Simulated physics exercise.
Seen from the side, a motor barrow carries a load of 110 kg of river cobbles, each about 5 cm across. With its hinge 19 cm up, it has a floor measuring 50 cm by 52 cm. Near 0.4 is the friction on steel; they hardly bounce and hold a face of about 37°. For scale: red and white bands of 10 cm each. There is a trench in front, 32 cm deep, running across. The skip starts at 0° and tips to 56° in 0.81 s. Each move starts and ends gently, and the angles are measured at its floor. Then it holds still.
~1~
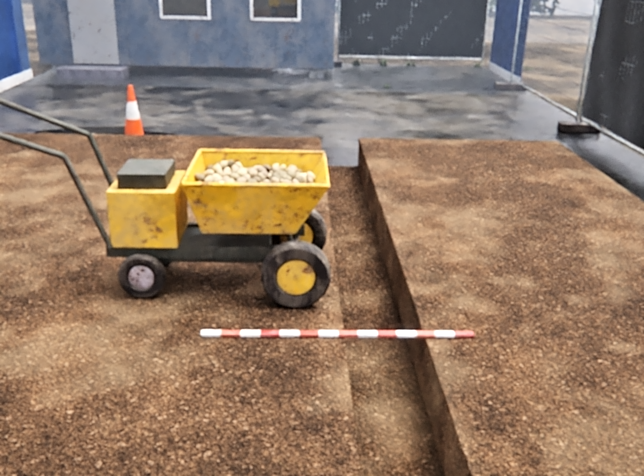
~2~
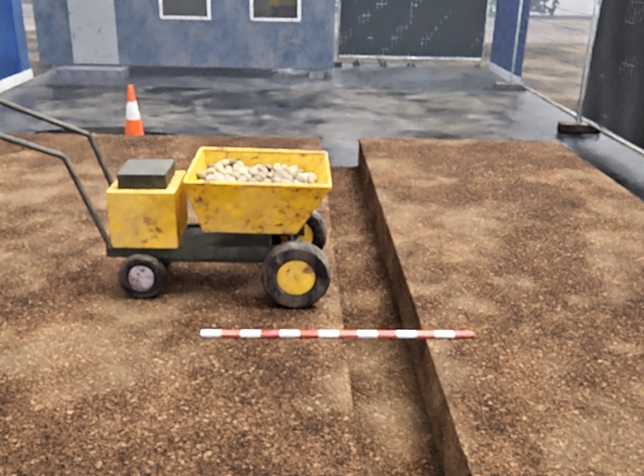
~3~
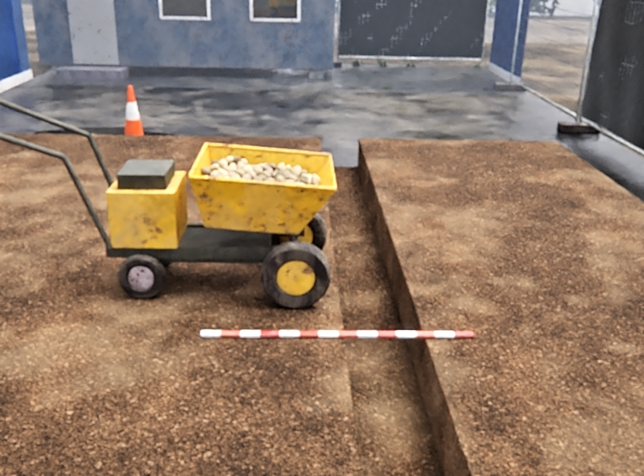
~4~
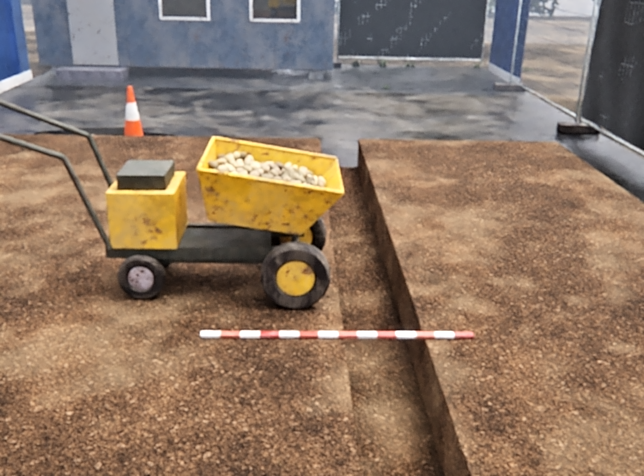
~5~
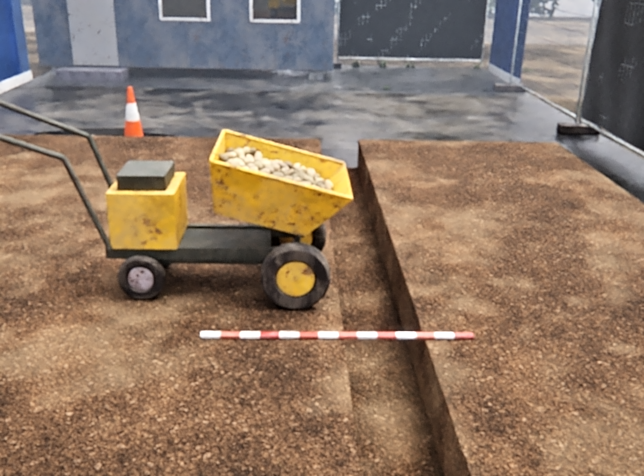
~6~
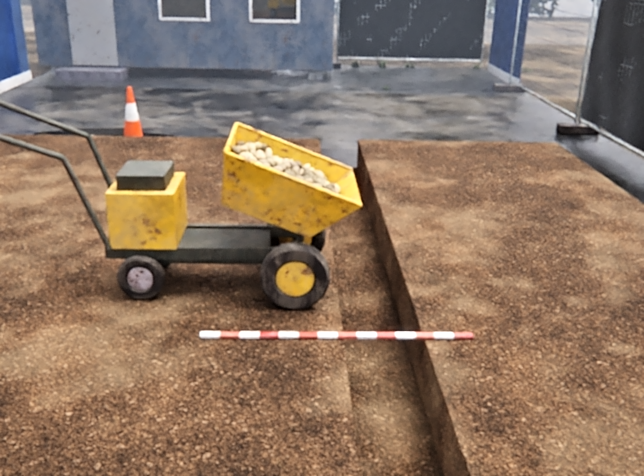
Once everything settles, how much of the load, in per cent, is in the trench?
Once it settles, about 14 per cent of the load is there.
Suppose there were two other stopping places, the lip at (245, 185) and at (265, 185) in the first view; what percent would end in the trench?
Near 25 and near 35 percent.
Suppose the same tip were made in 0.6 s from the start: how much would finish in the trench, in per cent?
Estimate: About 10 %.
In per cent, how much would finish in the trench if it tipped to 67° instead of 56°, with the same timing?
I'd guess some 35 in a hundred.
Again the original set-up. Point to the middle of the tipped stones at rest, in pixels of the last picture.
Their middle ends up near (423, 281).
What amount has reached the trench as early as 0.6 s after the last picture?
Around 5 per cent of it.
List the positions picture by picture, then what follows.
Lip at (329, 186), floor tilted 0°, highest stones at (249, 170), in the first picture.
Lip at (331, 187), floor tilted 1°, highest stones at (250, 169), in the second picture.
The skip is at 4°, its lip at (336, 189); the top of the load is at (235, 167), in the third picture.
The skip is at 9°, its lip at (343, 193); the top of the load is at (239, 162), in the fourth picture.
The skip is at 15°, its lip at (352, 199); the top of the load is at (248, 156), in the fifth picture.
The skip is at 21°, its lip at (361, 206); the top of the load is at (248, 148), in the sixth picture.
Then, 0.3 s after the last picture the floor is at 47°, 100 % in the skip; the foremost stones are at (366, 214).
Then, 0.6 s after the last picture the floor is at 56°, 95 % in the skip, 4 % in the trench, 1 % past the trench; the foremost stones are at (416, 249).
Then, 0.9 s after the last picture the floor is at 56°, 74 % in the skip, 7 % in the trench, 19 % past the trench; the foremost stones are at (479, 277).
Then, 2.9 s after the last picture the floor is at 56°, 65 % in the skip, 14 % in the trench, 21 % past the trench; the foremost stones are at (531, 279).
